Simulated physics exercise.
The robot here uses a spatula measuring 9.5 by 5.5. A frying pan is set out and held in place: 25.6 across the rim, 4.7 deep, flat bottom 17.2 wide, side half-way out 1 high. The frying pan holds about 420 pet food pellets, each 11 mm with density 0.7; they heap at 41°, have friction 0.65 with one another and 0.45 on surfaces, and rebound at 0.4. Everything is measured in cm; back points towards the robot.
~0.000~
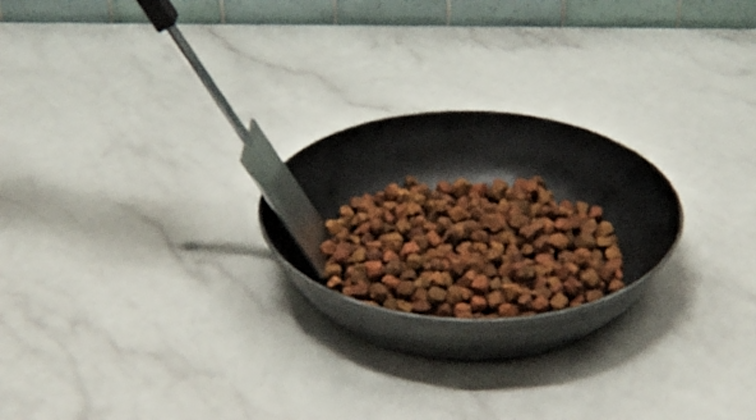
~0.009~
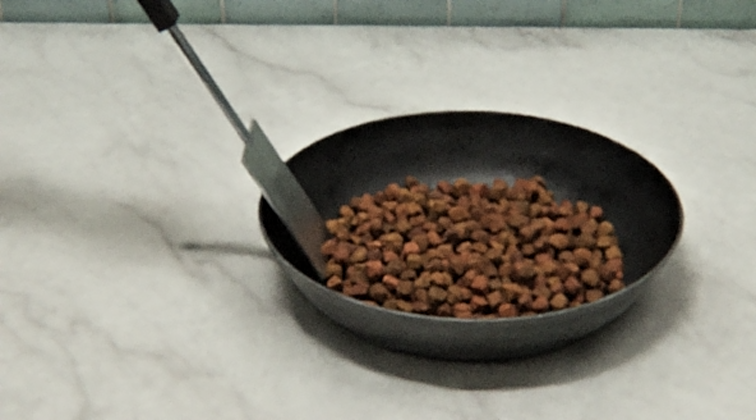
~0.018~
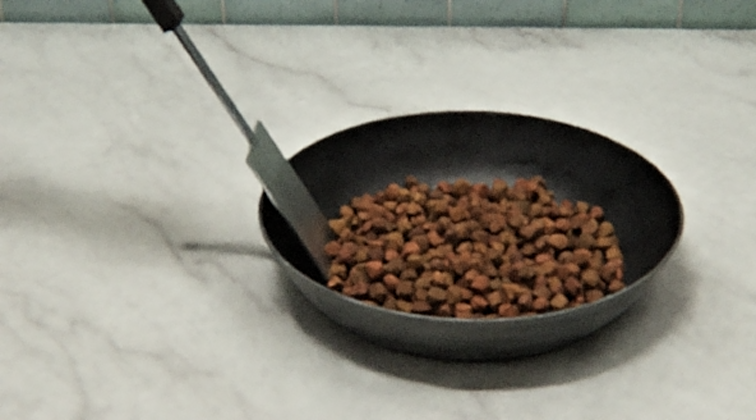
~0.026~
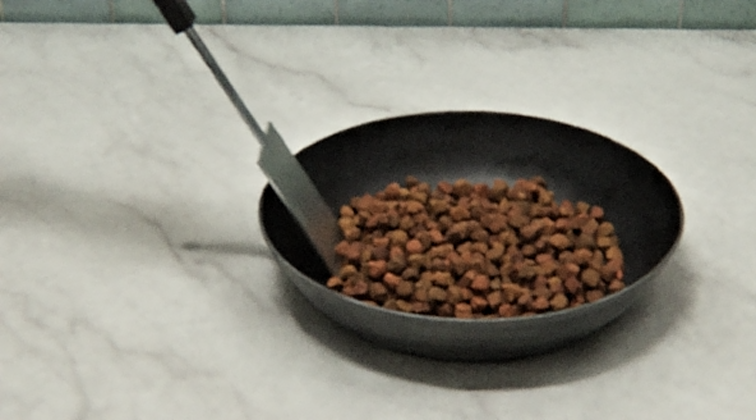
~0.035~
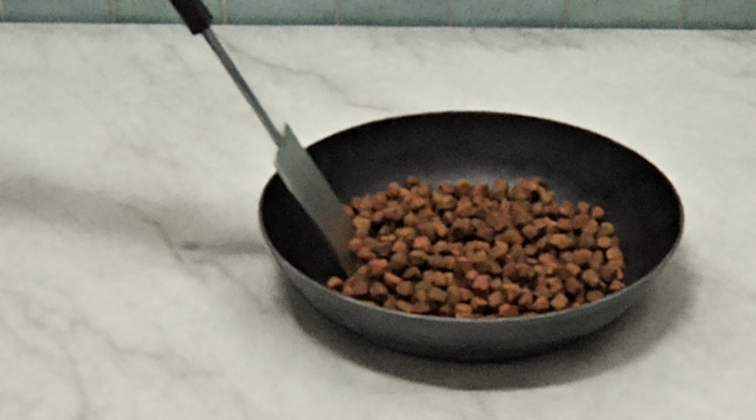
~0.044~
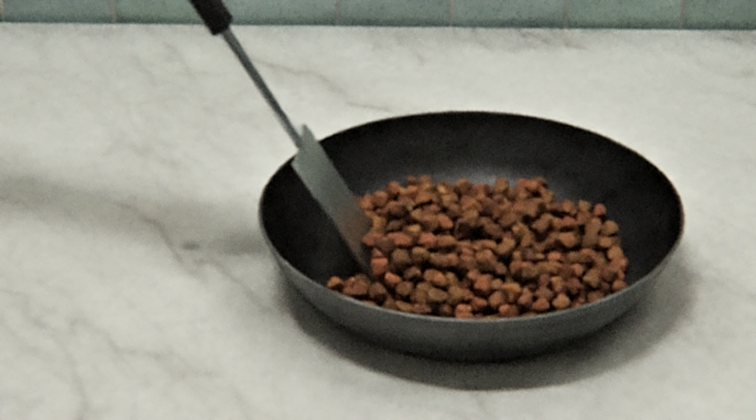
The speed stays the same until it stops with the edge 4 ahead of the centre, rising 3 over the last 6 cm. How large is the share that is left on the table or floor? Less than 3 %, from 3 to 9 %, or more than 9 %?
From 3 to 9 %.
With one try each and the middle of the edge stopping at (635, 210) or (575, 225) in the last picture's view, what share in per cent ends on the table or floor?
Some 20 and 10 per cent.
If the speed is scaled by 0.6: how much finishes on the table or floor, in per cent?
I'd put it at about 0 per cent.
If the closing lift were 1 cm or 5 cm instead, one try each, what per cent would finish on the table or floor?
First try around 0 percent, second try around 5 percent.
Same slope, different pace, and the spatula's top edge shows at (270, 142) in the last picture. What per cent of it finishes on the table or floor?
That share would be about 0 percent.
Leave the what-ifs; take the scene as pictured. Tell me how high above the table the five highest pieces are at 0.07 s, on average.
They are some 5 cm up.
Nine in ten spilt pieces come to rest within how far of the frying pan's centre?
40 cm.
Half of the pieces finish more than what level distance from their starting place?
Somewhere around 3 centimetres, I'd say.
By 0.07 s, sloping 61°, highest piece 5 above the table; 424 in the frying pan.
By 0.09 s, sloping 61°, highest piece 6 above the table; 424 in the frying pan.
By 0.30 s, sloping 61°, highest piece 5 above the table; 401 in the frying pan, 19 on the table or floor, 4 on the blade or in flight.
By 1.35 s, sloping 61°, highest piece 5 above the table; 401 in the frying pan, 23 on the table or floor.
Final count, 401 in the frying pan, 23 on the table or floor. That is 5 % on the table or floor.
